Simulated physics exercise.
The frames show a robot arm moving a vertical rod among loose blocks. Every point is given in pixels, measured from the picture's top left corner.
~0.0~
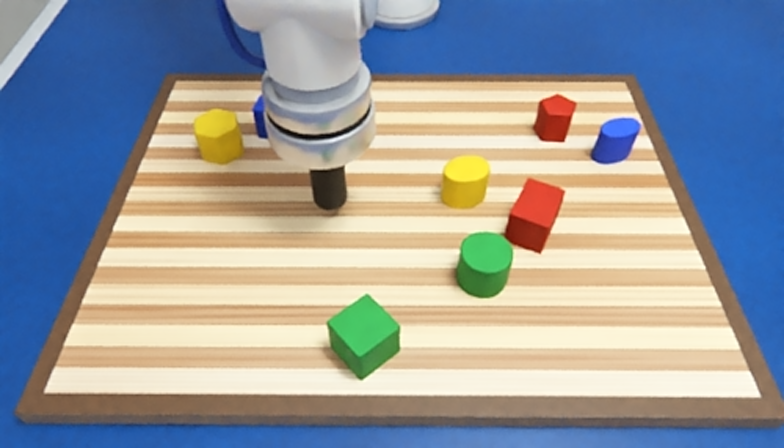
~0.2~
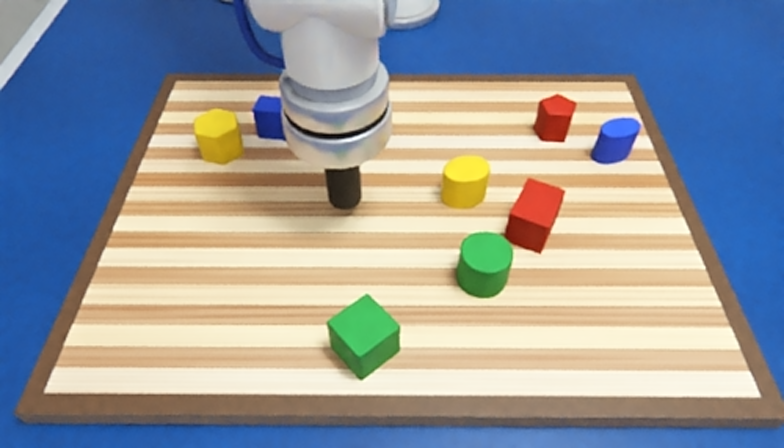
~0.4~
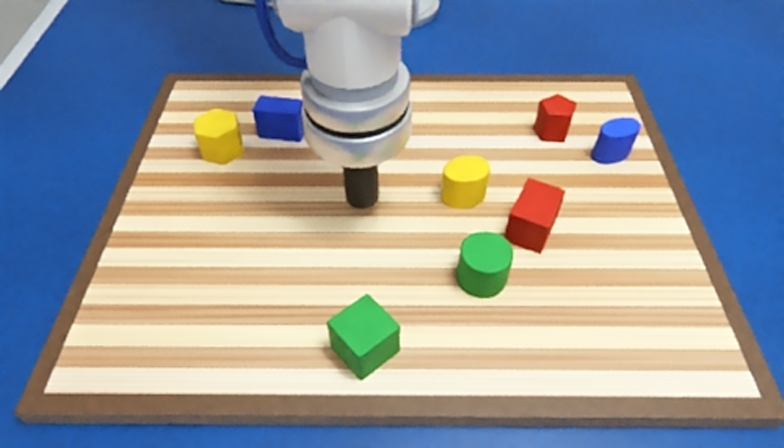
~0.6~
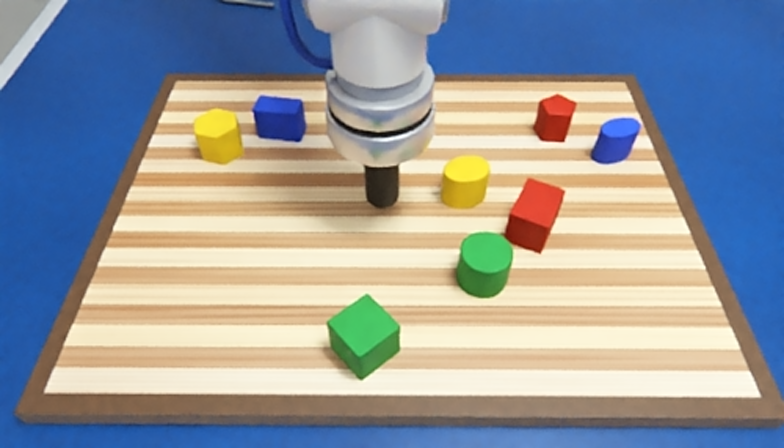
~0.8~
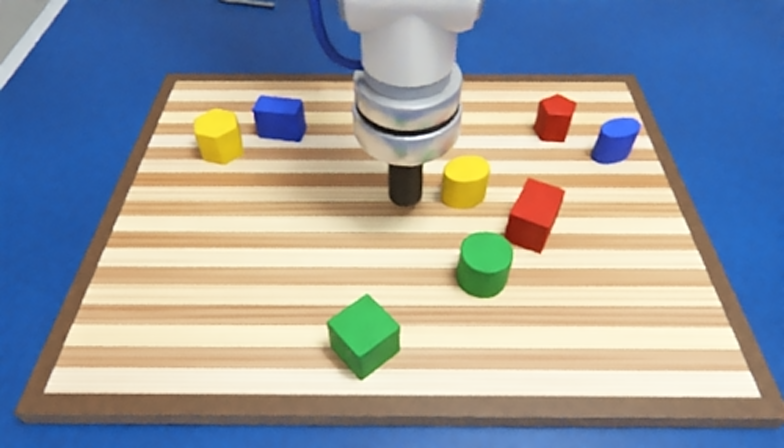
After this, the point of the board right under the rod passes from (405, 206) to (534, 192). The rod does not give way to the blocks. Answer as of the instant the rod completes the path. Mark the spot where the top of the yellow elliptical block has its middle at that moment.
Near (554, 141).
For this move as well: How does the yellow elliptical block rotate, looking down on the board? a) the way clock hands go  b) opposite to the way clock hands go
b (opposite to the way clock hands go)
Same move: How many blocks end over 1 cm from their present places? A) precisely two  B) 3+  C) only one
Option C.
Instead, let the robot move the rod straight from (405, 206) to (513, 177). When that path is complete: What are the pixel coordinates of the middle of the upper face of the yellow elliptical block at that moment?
About (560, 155).
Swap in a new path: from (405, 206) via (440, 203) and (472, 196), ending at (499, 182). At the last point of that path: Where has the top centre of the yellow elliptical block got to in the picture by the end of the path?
Roughly at (539, 144).
The first path, step by step. One third of the way, rod (450, 191); yellow elliptical block (490, 163).
Two thirds of the way, rod (494, 186); yellow elliptical block (528, 152), turned 30° anticlockwise.
At the end, rod (537, 182); yellow elliptical block (553, 141), turned 80° anticlockwise; red rectangular block unmoved.
